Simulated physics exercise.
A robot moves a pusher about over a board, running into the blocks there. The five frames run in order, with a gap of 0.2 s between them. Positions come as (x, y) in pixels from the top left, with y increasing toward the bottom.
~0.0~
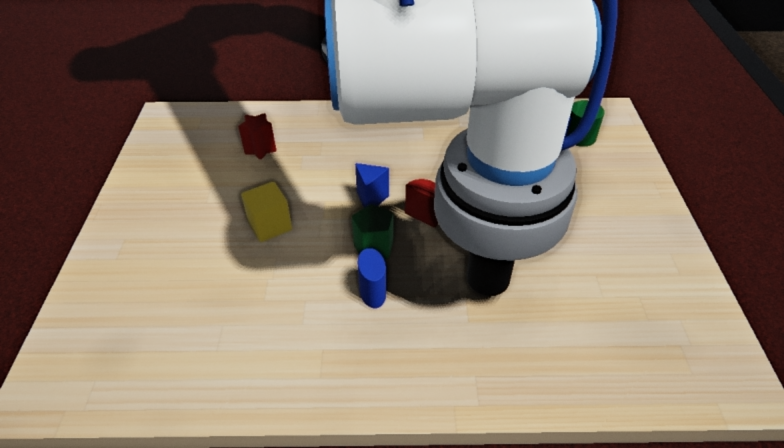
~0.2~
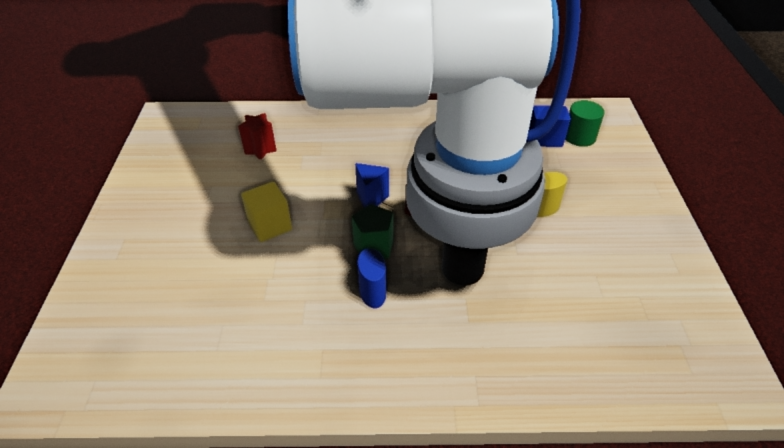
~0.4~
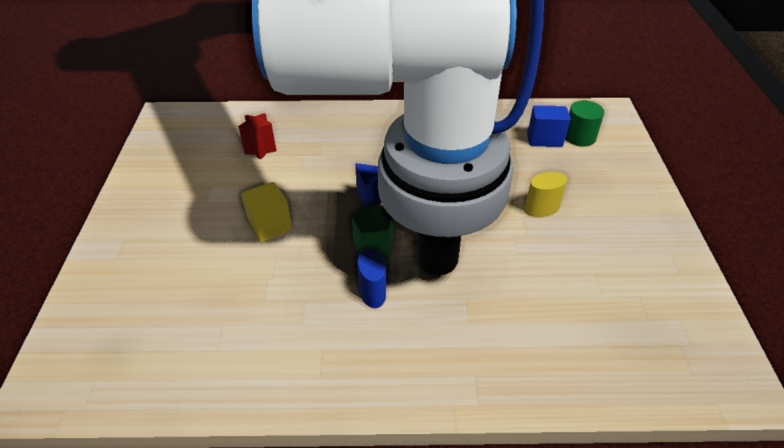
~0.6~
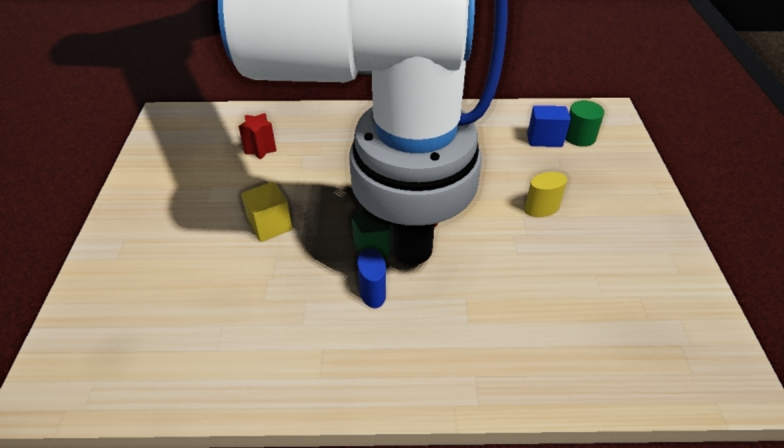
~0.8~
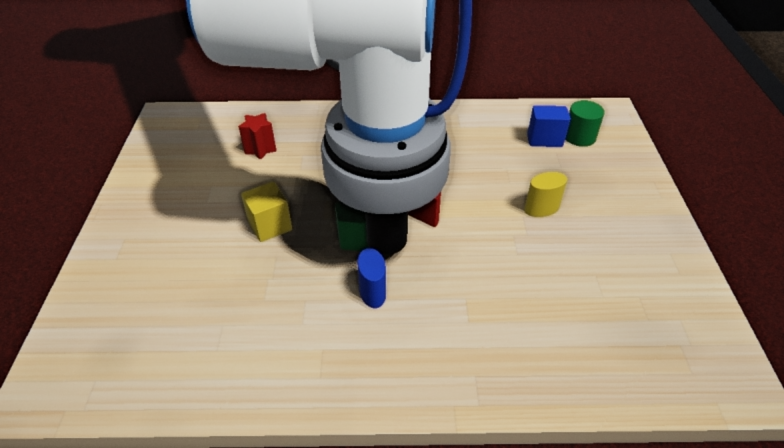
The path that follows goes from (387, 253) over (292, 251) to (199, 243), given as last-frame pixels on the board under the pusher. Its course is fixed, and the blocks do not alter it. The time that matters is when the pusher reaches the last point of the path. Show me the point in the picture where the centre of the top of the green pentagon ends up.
Answer: (316, 197).
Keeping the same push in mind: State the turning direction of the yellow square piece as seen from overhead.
Answer: With the clock.
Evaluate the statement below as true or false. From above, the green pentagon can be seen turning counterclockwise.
The statement is false.
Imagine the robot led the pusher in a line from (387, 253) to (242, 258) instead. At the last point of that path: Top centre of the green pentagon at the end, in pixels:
The middle of the upper face of the green pentagon will lie at about (320, 199) in the picture.
On the path given first. One third of the way, pusher at (321, 241); green pentagon at (318, 197), turned 60° clockwise.
Two thirds of the way, pusher at (257, 237); yellow square piece at (255, 193), turned 30° clockwise; green pentagon at (316, 197), turned 65° clockwise.
At the end, pusher at (195, 232); yellow square piece at (254, 192), turned 35° clockwise; green pentagon at (316, 197), turned 65° clockwise; blue oval block unmoved.
